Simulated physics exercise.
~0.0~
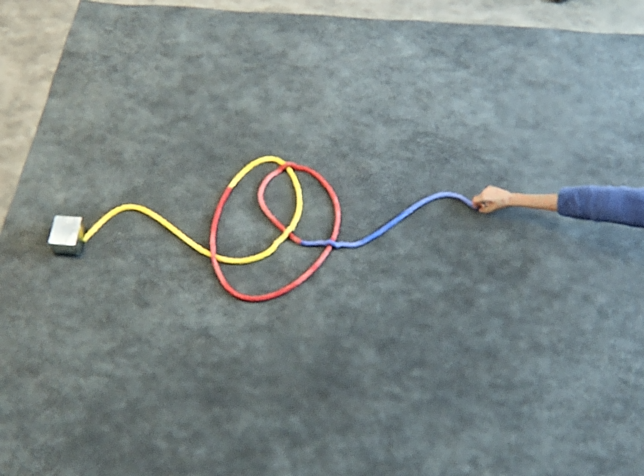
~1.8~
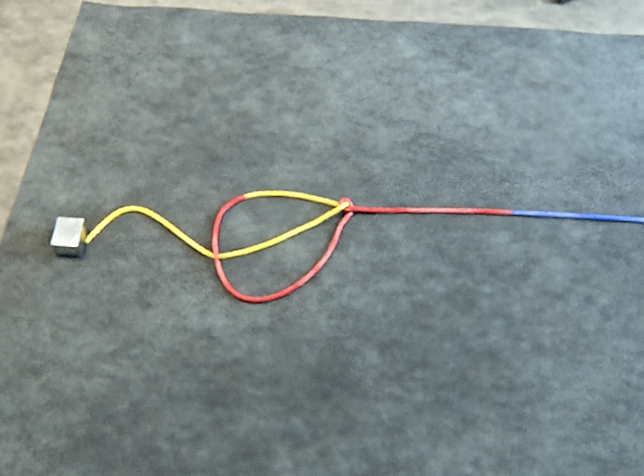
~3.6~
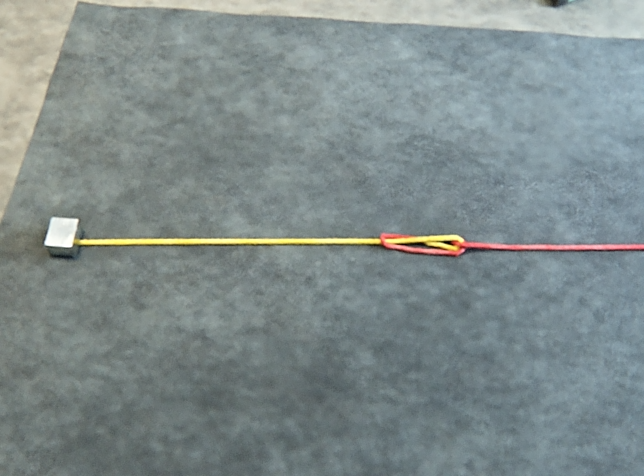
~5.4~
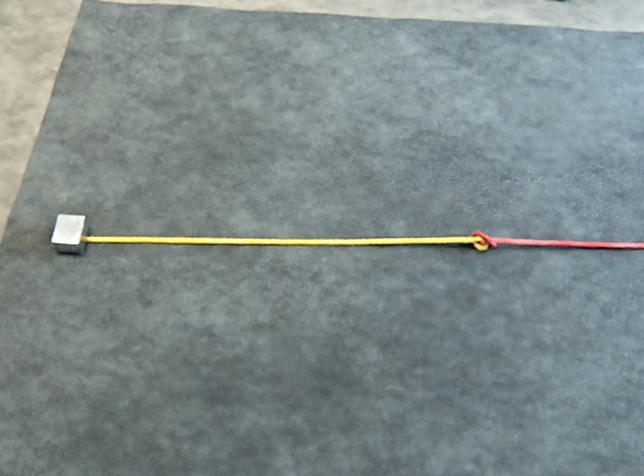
A rope coloured yellow, red and blue from left to right lies in loose, overlapping loops on a mottled grey floor covering, seen from above by a slightly swaying camera. Its yellow end is fixed to a small silvery block at the left, while a hand in a blue sleeve holds the blue end at the right. The free end is drawn away rightward, out of view, and the loops narrow into a teardrop. The yellow length straightens and the loops shrink into a slim tangle sliding right. Finally they jam in a small, tight knot where yellow meets red, the rope taut.
